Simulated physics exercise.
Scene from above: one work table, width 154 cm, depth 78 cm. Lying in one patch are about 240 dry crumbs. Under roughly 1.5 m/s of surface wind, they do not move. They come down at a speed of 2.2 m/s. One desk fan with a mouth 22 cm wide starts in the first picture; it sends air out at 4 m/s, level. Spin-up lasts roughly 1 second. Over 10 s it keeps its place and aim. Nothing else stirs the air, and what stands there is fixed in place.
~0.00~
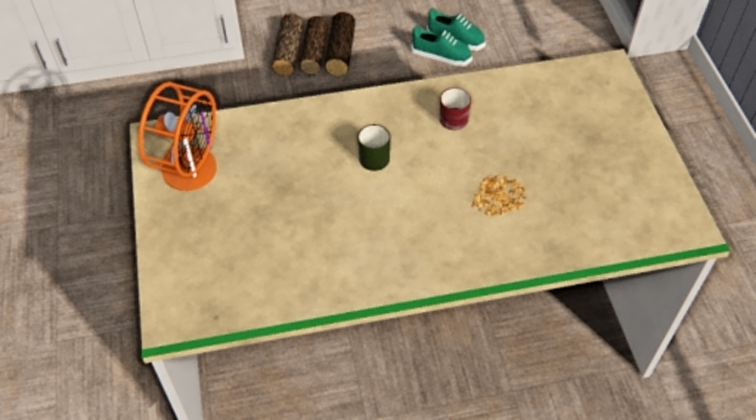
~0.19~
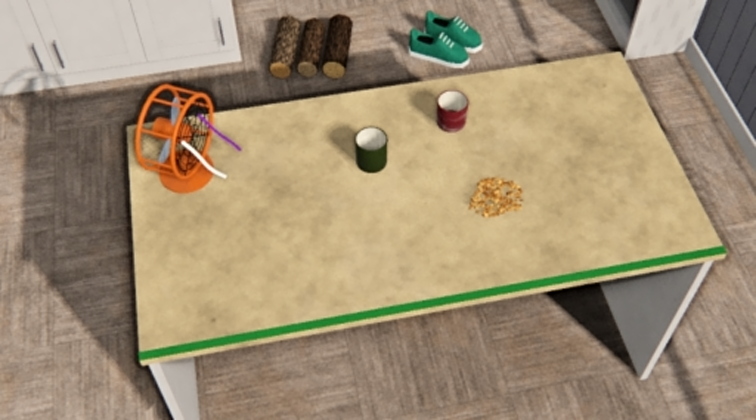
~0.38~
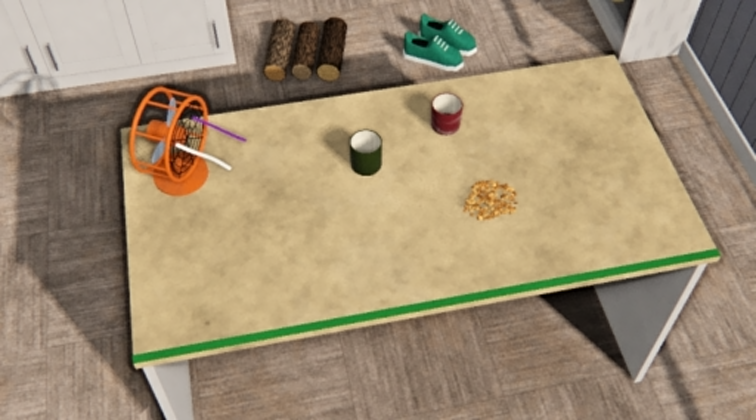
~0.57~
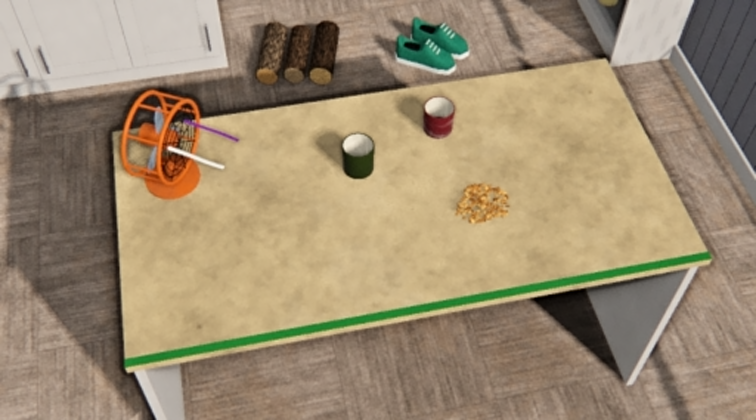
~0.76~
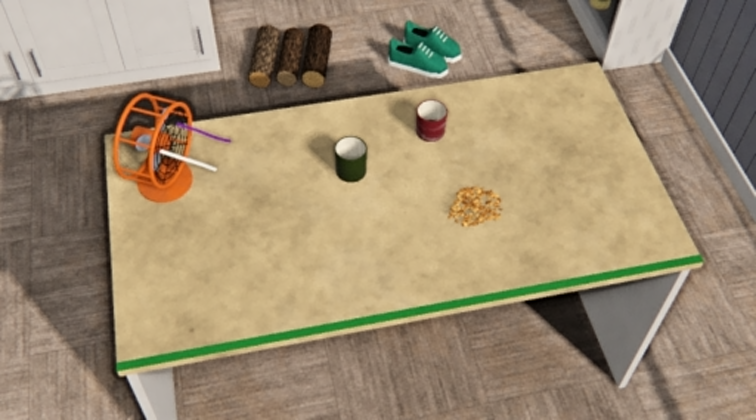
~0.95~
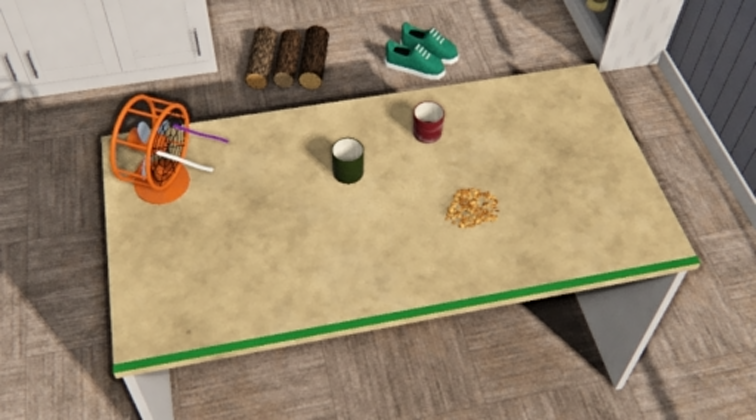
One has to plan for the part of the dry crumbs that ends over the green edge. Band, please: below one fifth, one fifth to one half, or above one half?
The share stays beneath one fifth.
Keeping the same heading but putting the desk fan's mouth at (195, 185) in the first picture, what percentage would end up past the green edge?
Result: Approx. 0 %.
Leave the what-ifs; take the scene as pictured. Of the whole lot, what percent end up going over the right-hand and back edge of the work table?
Roughly 60 per cent at the right-hand edge and 0 per cent at the back edge.
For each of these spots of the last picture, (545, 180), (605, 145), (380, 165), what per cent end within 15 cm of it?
First spot near 15 %, second near 20 %, third near 0 %.
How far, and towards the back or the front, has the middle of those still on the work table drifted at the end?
Backward, some 5 cm.
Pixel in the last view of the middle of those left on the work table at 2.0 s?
Somewhere about (585, 171), I'd say.
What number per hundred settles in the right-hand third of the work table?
30 %.
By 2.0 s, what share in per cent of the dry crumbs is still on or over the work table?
Near 40 per cent, more or less.
After 2.0 s, 3 % are over the green edge; the middle of those still in play is near (585, 171); 68 % have settled or left.
After 3.2 s, 5 % are over the green edge; the middle of those still in play is near (585, 171); 88 % have settled or left.
After 5.5 s, 5 % are over the green edge; the middle of those still in play is near (585, 171); 90 % have settled or left.
After 10.0 s, at the end, 5 % are over the green edge; the middle of those still in play is near (585, 171).
